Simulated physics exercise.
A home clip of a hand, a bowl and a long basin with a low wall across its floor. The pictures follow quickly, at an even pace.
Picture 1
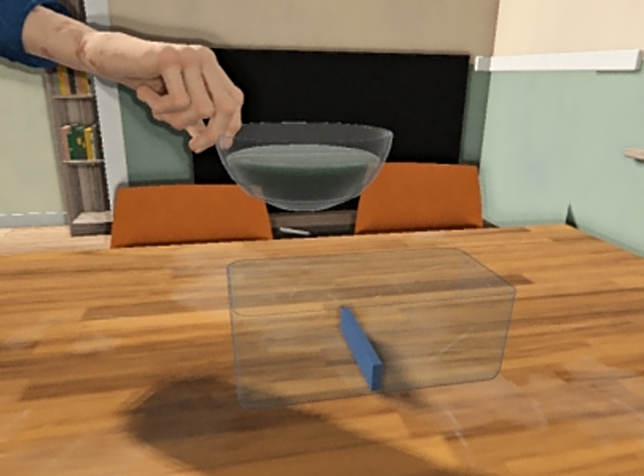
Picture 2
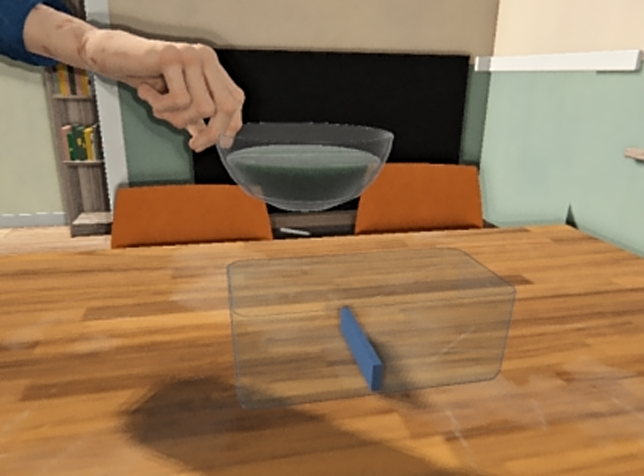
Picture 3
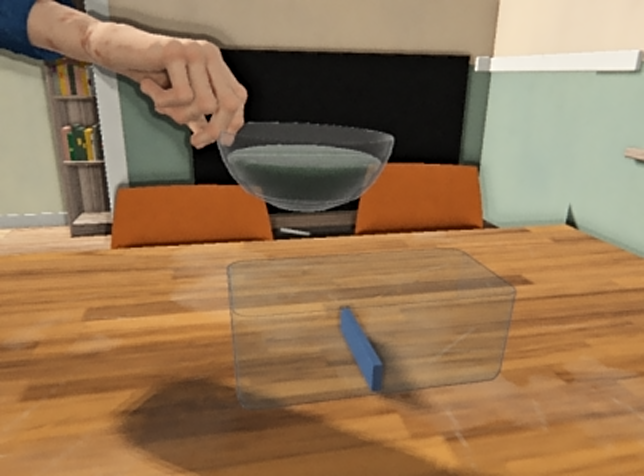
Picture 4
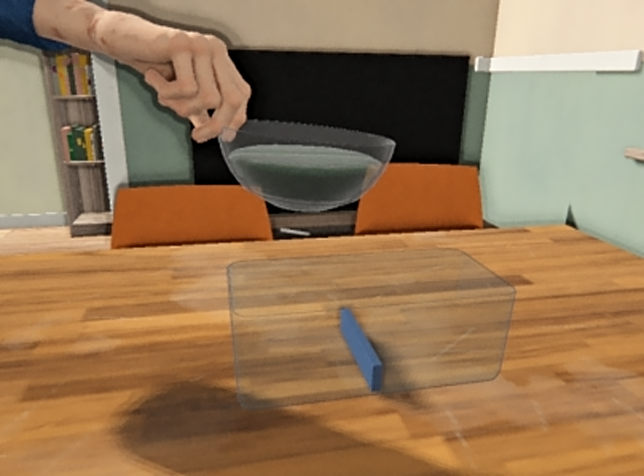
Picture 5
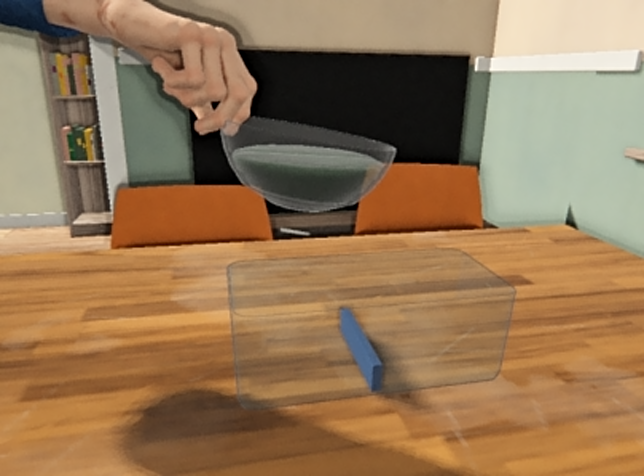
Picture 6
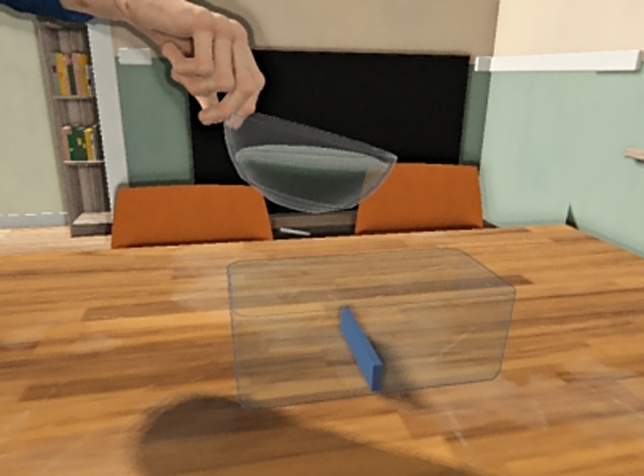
A hand held a clear bowl of water above a see-through basin with a low blue wall on a wooden table, then slowly tilted the bowl down toward the right.
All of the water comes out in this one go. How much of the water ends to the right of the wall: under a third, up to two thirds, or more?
In the end over two thirds is right of the wall.
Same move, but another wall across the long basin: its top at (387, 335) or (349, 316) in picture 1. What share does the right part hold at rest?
In turn 60 and 95 in a hundred.
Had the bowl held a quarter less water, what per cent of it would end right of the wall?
It comes to 85 per cent or so.
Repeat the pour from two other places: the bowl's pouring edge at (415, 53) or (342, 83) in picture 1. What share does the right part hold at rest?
First some 80, then 65 per cent.
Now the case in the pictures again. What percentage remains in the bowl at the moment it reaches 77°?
It comes to 30 per cent or so.
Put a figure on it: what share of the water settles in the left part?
It comes to 15 per cent or so.
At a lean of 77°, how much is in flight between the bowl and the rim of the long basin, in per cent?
Roughly 35 in a hundred.
A moment on, the bowl is tipped on its side and 28 per cent is still to pour, 0 is left of the wall and 36 right of it.
Next, the bowl is tipped right over and 0 per cent is still to pour, 15 is left of the wall and 84 right of it.
Then the bowl is tipped right over and 0 per cent is still to pour, 16 is left of the wall and 84 right of it.
Later the bowl is tipped right over and 0 per cent is still to pour, 16 is left of the wall and 84 right of it.
At rest 16 per cent lies left of the wall, 84 right of it and 1 outside.
